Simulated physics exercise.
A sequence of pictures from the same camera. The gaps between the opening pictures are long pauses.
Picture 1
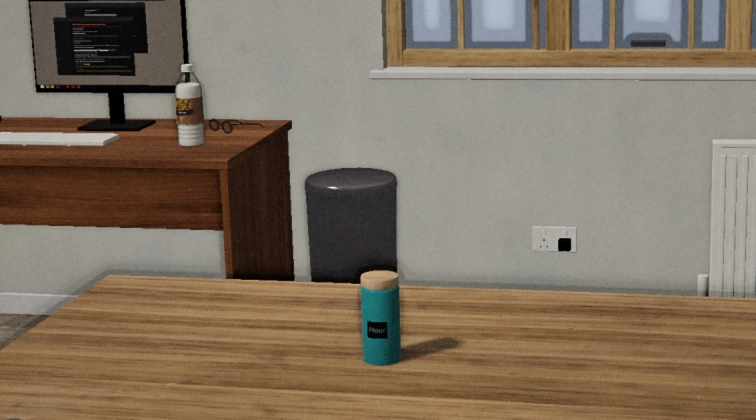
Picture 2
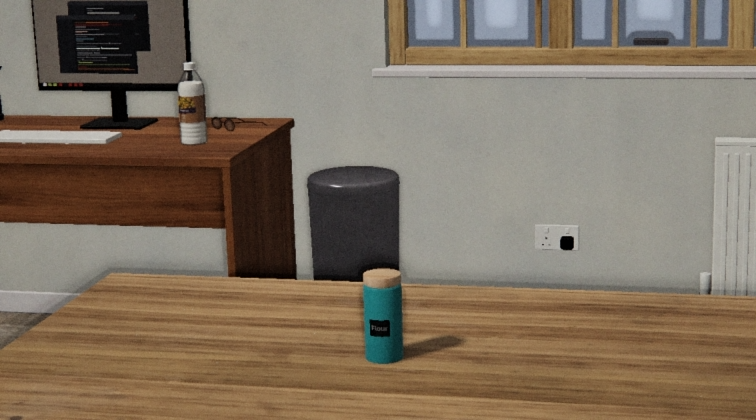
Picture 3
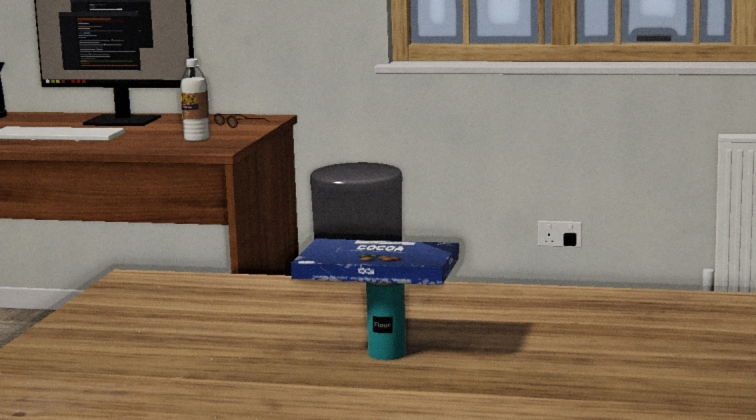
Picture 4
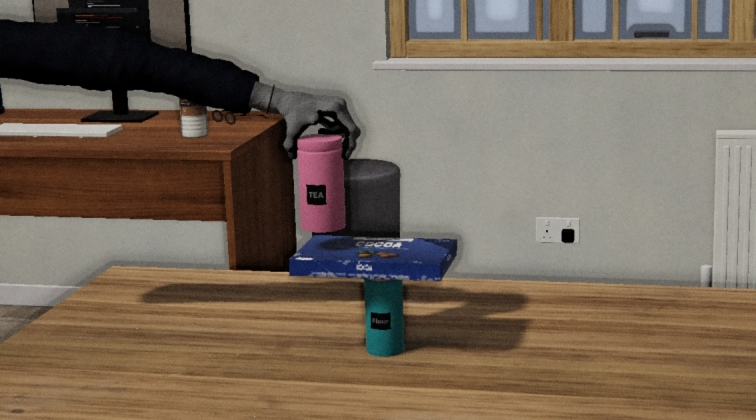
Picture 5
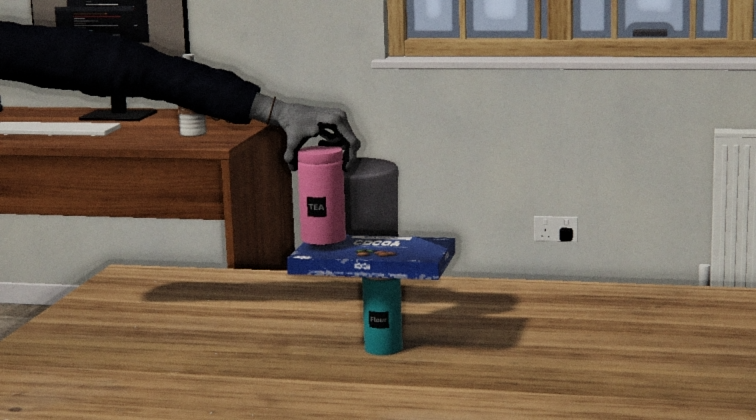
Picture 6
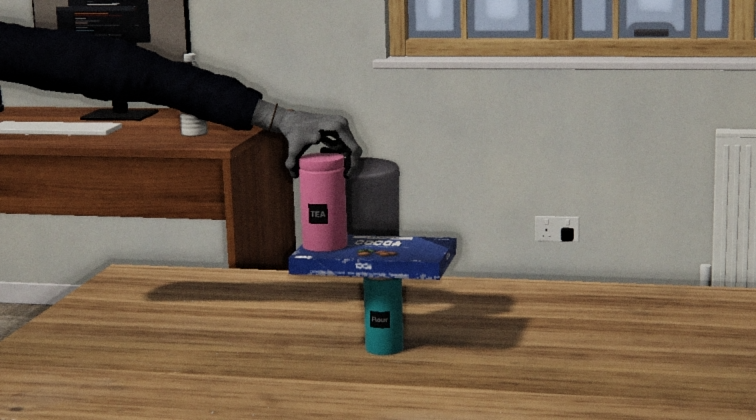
At the start, a turquoise jar stands alone on a wooden table, with a desk and a bin behind it. A flat blue cocoa box then appears across the top of the jar. A gloved hand reaches in from the left and lowers a pink tea jar onto the box's left side, keeping hold of it.
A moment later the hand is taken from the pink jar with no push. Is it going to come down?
Tumbles.
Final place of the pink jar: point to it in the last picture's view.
Around (246, 324).
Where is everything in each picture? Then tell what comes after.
The last thing is not in view yet; turquoise jar (381, 318), in the first picture.
The last thing is not in view yet; turquoise jar (383, 316), in the second picture.
The last thing is not in view yet; turquoise jar (386, 313), in the third picture.
On its way; pink jar (321, 182); turquoise jar (384, 309), in the fourth picture.
On its way; pink jar (322, 194); turquoise jar (382, 308), in the fifth picture.
Set down, still held; pink jar (323, 202); turquoise jar (383, 308), in the sixth picture.
Then, 0.40 s later than the last frame, pink jar and blue packet now fallen.
Then, 0.50 s later than the last frame, blue packet on its side.
Then, 0.90 s later than the last frame, blue packet now fallen.
When it is over, fallen, pink jar and blue packet; turquoise jar as before. End places, in pixels of the last picture, pink jar near (247, 324). The stack gives way.
